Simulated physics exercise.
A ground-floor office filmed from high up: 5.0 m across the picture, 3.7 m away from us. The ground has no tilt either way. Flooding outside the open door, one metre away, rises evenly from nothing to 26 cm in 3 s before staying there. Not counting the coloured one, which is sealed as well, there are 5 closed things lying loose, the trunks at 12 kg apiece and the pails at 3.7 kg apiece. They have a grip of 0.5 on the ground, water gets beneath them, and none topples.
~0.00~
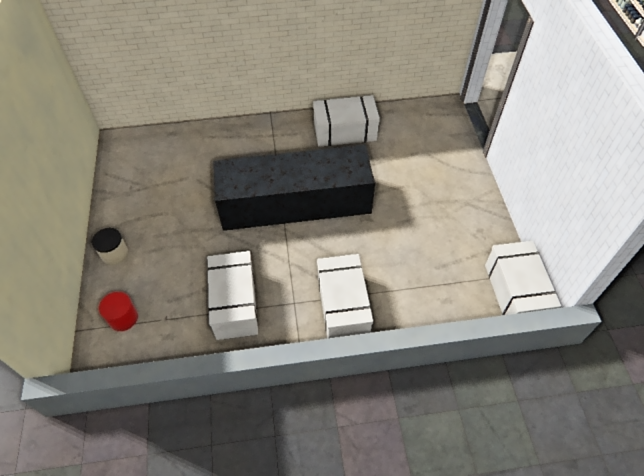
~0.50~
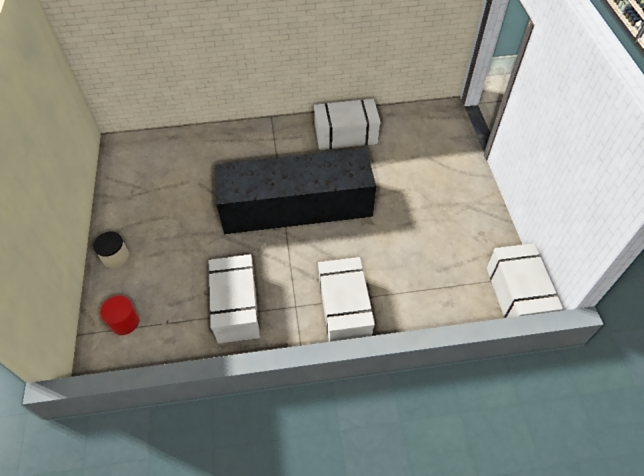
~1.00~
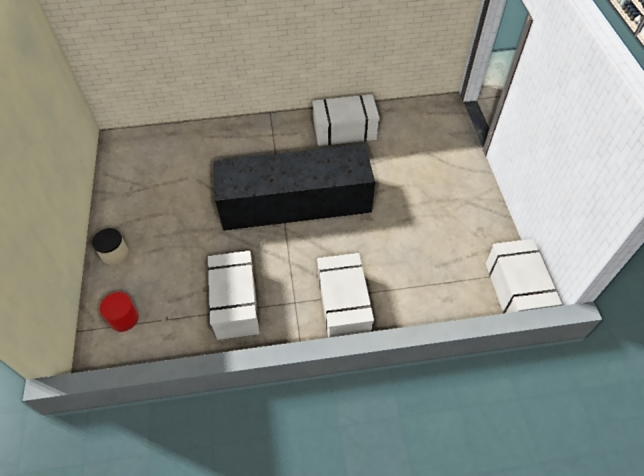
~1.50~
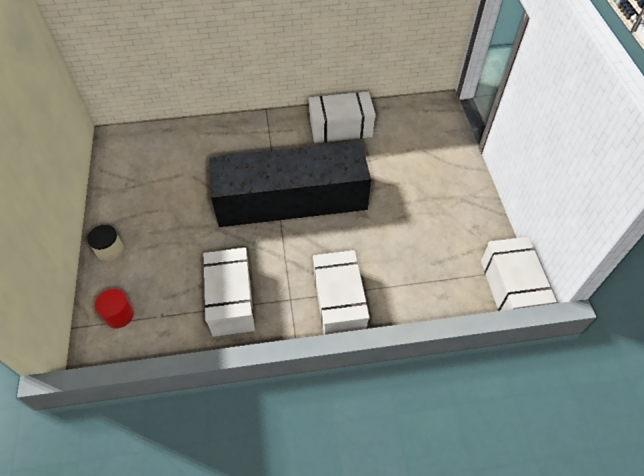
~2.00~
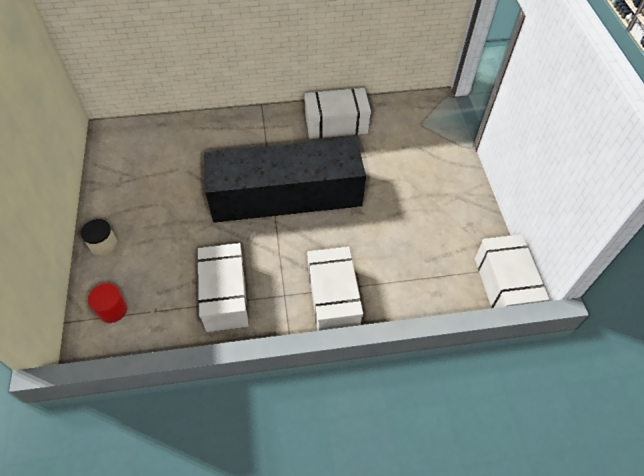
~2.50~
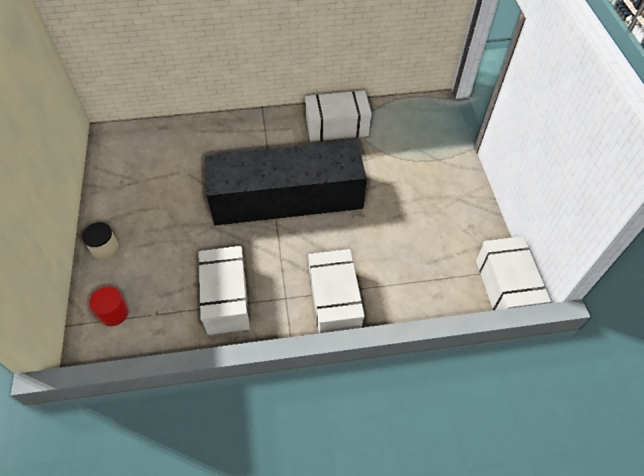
A ground-floor office with pale brick walls and a stone-like floor is seen from high above. A long black block sits mid-room, with four white trunks banded in dark straps around it, and a red pail and a black-topped pail at left. Blue-green water spreads over the paving outside, then slips through the doorway at upper right onto the floor, while the objects stay put and the view shifts slightly.
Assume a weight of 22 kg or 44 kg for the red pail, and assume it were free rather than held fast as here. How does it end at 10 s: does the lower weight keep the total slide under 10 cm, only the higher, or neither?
It ends with the lower weight sufficing.
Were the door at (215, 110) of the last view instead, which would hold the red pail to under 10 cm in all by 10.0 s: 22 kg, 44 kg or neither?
In that case the lighter option suffices.
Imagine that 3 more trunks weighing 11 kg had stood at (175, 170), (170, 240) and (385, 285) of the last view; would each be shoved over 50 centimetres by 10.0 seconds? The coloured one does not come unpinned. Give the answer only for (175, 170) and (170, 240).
Result, in order - exceeds it; exceeds it.
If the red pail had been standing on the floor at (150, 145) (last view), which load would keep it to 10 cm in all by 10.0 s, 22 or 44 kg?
Here the lighter suffices.
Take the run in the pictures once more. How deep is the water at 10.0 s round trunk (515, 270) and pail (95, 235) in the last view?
Depth approx. 3 cm / 11 cm.
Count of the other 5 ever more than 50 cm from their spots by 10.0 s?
The count comes to 4.
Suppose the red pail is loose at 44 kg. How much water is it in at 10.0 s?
About 11 cm.
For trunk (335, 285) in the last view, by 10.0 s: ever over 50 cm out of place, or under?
Result: Threshold not reached.
After 3.5 s the red pail would be 0 cm from its start with 22 kg and 0 cm from its start with 44 kg; 0 cm of water round it then.
After 4.5 s the red pail would be 0 cm from its start with 22 kg and 0 cm from its start with 44 kg; 0 cm of water round it then.
After 7.0 s the red pail would be 0 cm from its start with 22 kg and 0 cm from its start with 44 kg; 3 cm of water round it then.
After 10.0 s the red pail would be 0 cm from its start with 22 kg and 0 cm from its start with 44 kg; 11 cm of water round it then.
